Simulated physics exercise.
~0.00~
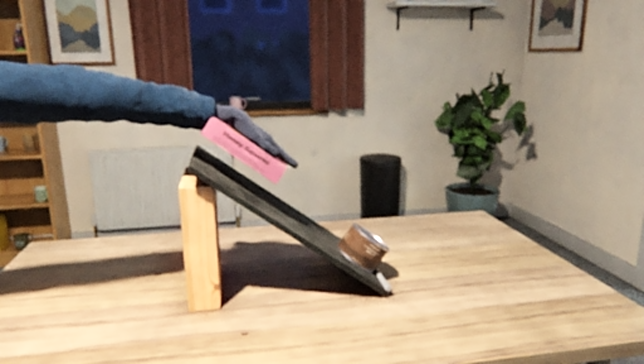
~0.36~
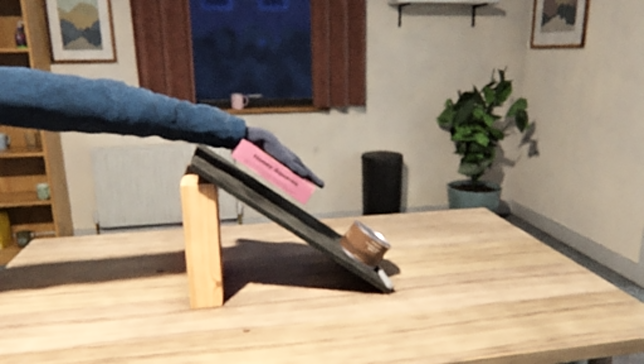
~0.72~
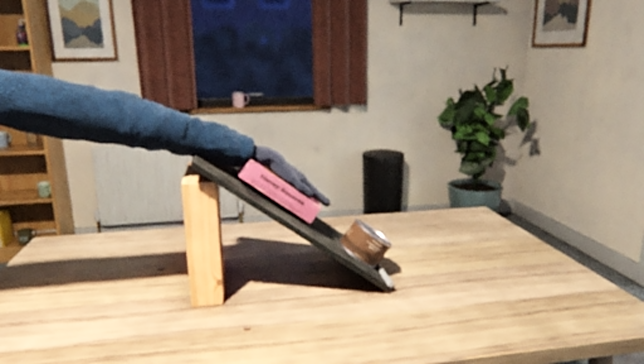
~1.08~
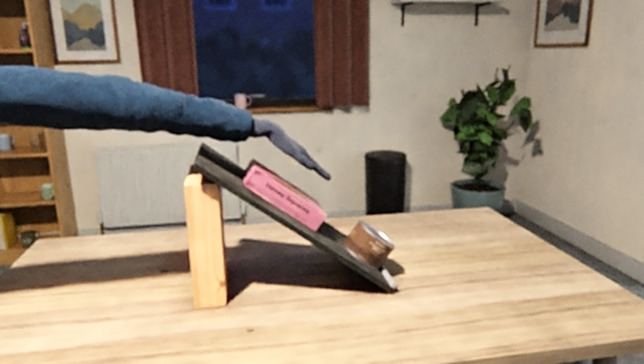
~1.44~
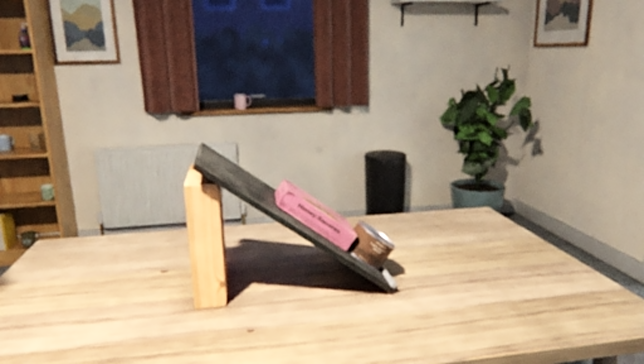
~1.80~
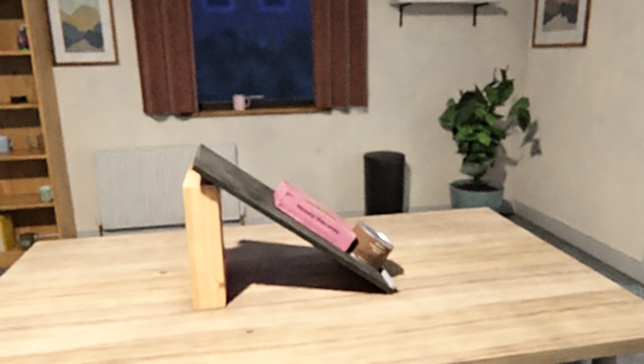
A pink packet was lowered by a gloved hand onto a dark sloping board propped on a wooden block, and once released, it slid a short way down to the right and stopped against the brown tub, which stayed put near the bottom.
